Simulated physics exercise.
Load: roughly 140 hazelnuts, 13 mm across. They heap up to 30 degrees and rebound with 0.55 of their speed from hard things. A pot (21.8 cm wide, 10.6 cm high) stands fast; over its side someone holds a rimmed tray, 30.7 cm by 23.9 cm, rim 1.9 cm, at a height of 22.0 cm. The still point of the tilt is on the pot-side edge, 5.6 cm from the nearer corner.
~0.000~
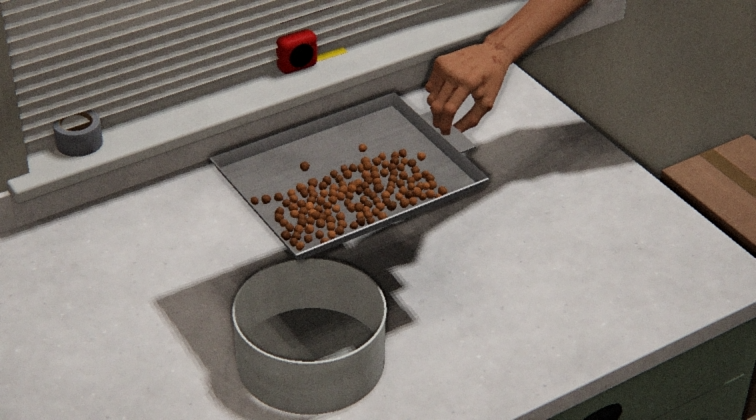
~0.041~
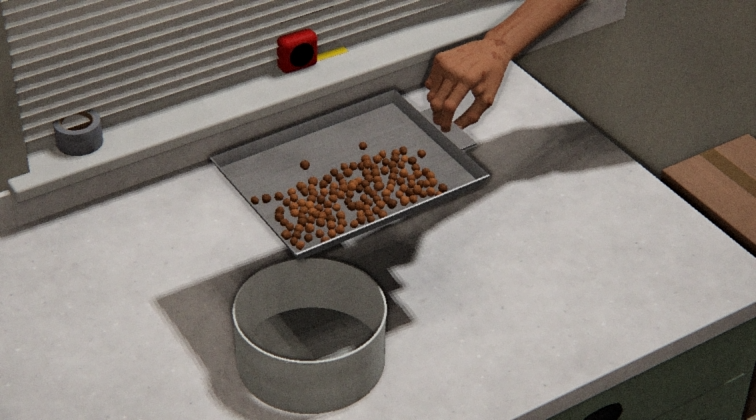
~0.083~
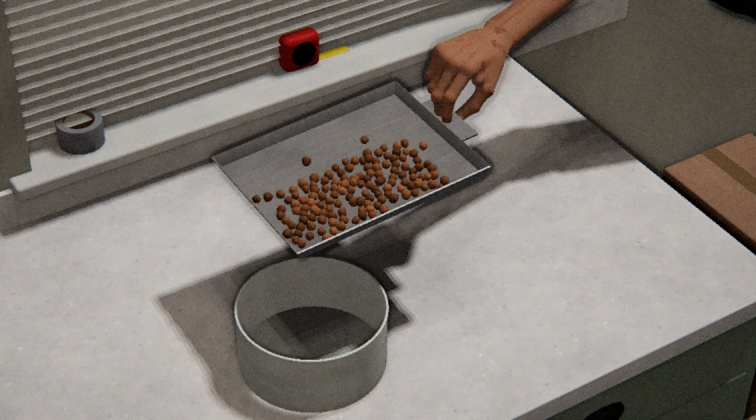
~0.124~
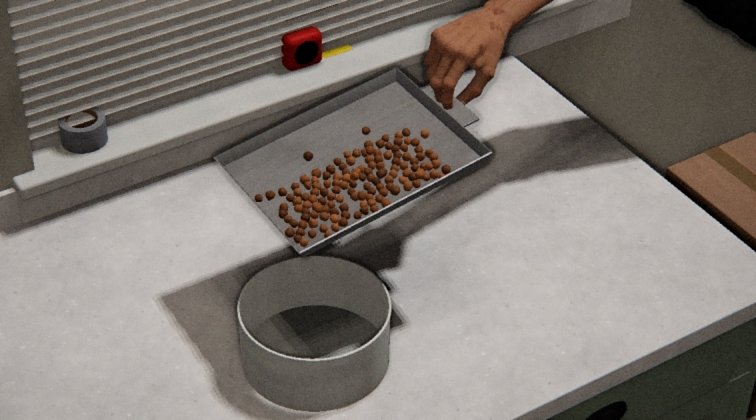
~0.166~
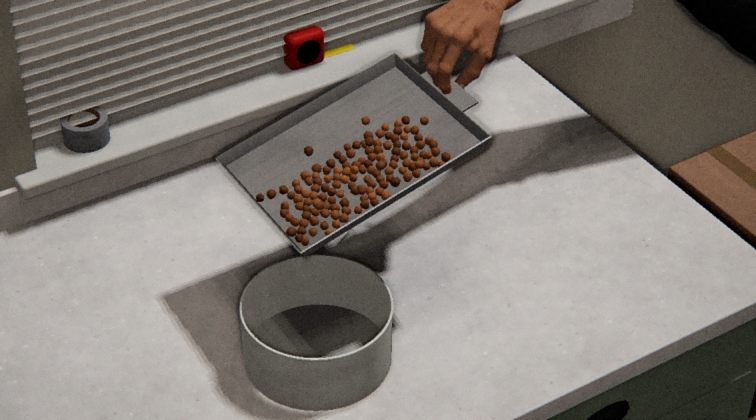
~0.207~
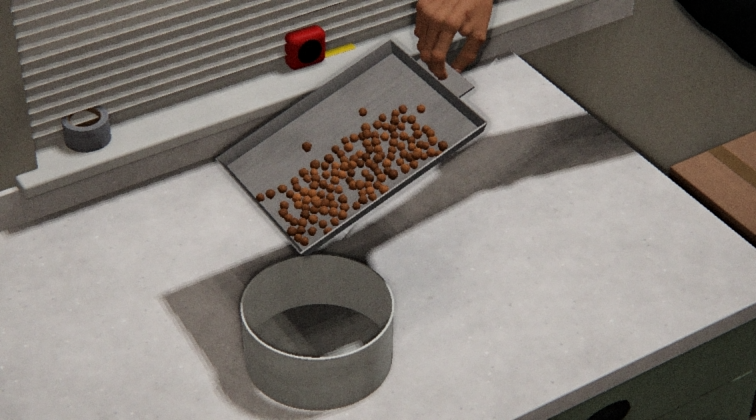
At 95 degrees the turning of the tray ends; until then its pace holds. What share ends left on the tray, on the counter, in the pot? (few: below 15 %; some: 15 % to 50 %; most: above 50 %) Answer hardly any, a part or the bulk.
Tray: Hardly any, counter: The bulk, pot: A part.
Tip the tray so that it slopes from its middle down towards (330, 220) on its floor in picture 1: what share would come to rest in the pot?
Some 100 per cent.
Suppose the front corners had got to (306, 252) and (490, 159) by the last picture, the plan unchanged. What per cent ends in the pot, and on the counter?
Pot 100, counter 0.
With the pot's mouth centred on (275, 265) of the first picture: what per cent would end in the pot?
About 35 per cent.
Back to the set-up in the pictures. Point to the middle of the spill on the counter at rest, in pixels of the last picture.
Near (163, 332).
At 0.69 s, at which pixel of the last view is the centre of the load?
Around (244, 231).
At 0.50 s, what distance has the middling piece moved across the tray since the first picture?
Roughly 8 cm.
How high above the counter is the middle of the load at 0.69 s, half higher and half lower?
Some 22 cm.
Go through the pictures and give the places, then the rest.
Tray tilt 0 degrees, front corners at (298, 250) and (481, 177); middle of the pieces at (350, 197); pot at (310, 308), in the first picture.
Tray tilt 1 degrees, front corners at (298, 249) and (482, 174); middle of the pieces at (350, 195), in the second picture.
Tray tilt 4 degrees, front corners at (300, 248) and (483, 165), lowest corner left back; middle of the pieces at (352, 191), in the third picture.
Tray tilt 8 degrees, front corners at (301, 247) and (485, 152), lowest corner left back; middle of the pieces at (353, 184), in the fourth picture.
Tray tilt 14 degrees, front corners at (302, 247) and (484, 136), lowest corner left back; middle of the pieces at (354, 178), in the fifth picture.
Tray tilt 19 degrees, front corners at (302, 247) and (480, 123), lowest corner left back; middle of the pieces at (351, 173); pot at (318, 304). The tray's pace is about 130 degrees a second, in the sixth picture.
After 0.50 s, tilt 57 degrees; the tray holds 100 %, the pot 0 %.
Then, at 0.69 s, tilt 81 degrees; the tray holds 45 %, the pot 5 %.
After 1.01 s, tilt 95 degrees; the tray holds 0 %, the pot 20 %.
At rest (2.0 s), tray 0 %, counter 75 %, pot 25 %.
